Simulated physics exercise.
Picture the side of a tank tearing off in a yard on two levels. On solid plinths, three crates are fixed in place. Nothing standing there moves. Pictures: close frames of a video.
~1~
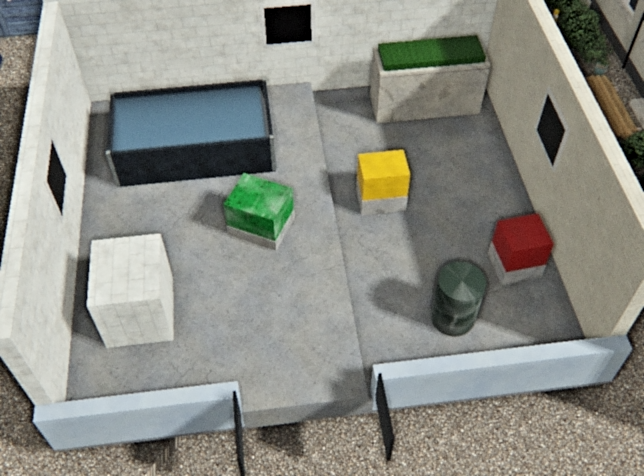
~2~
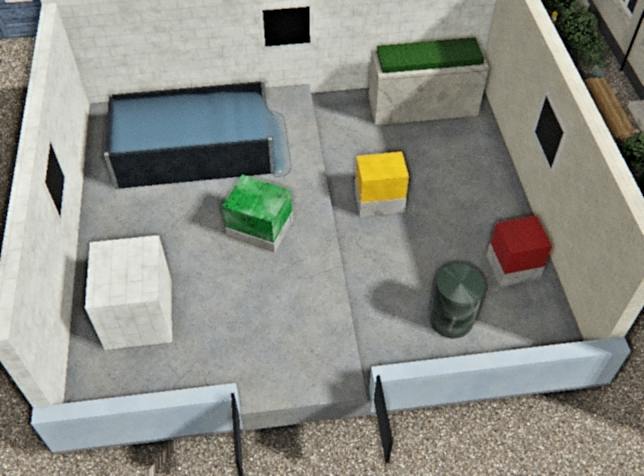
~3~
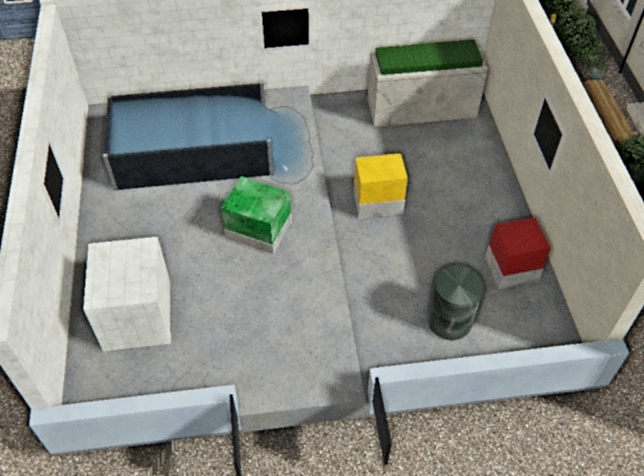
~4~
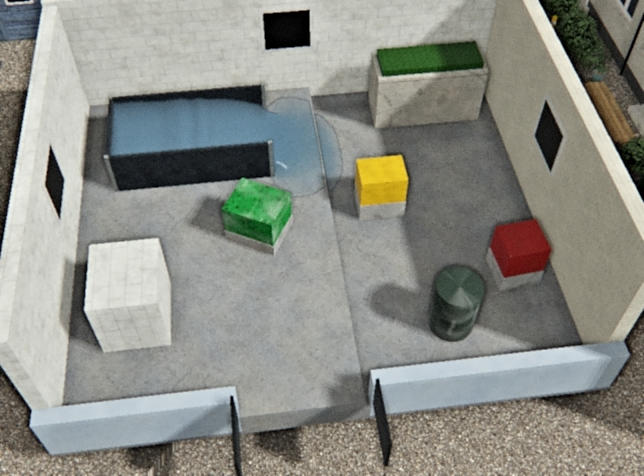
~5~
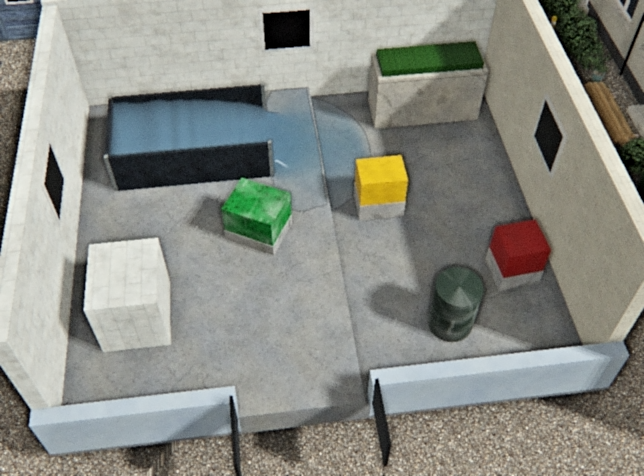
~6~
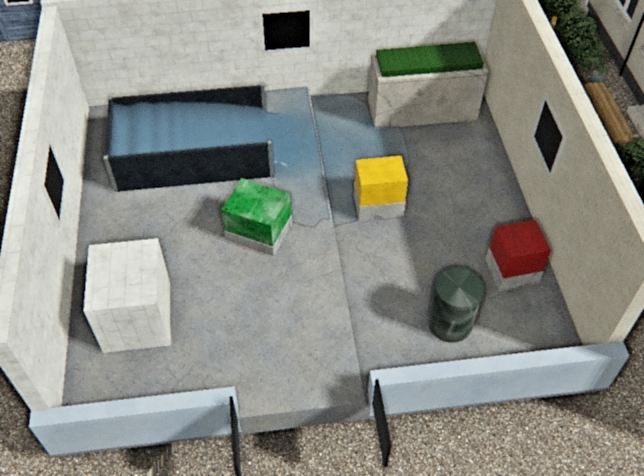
Water pours from the right end of a dark tank and spreads across the grey yard.
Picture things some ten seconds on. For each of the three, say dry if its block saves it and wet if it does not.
As I see it, the yellow crate is going to stay free of water; the green crate is going to stay free of water; the red crate is going to stay free of water.
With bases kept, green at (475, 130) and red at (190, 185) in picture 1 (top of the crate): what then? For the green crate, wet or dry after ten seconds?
As for the green one, it is dampened.
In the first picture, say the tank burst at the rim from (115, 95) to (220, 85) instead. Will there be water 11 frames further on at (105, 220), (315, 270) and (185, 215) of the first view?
Obs. 1: Sodden; obs. 2: Moisture-free; obs. 3: Moisture-free.
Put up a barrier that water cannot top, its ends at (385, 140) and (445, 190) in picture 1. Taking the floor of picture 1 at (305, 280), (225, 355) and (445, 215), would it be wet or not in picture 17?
The first point comes out unwetted, the next unwetted, the last inundated.
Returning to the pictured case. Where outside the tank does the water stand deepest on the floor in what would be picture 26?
It should be deepest at about (451, 89).
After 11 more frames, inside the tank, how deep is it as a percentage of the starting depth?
Some 40 per cent.
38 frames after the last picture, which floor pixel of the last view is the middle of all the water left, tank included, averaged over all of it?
Near (389, 205) in the last view.
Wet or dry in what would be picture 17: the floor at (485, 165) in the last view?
Answer: Covered.
A moment on, water covers 25 % of the floor; the yellow crate water round its plinth, the green crate water round its plinth, the red crate not reached.
Next, water covers 35 % of the floor; the yellow crate water round its plinth, the green crate water round its plinth, the red crate not reached.
Then, water covers 45 % of the floor; the yellow crate water round its plinth, the green crate water round its plinth, the red crate water round its plinth.
Later, water covers 50 % of the floor; the yellow crate water round its plinth, the green crate water round its plinth, the red crate water round its plinth.
In the end, water covers 50 % of the floor; the yellow crate stayed above the water, the green crate stayed above the water, the red crate stayed above the water.
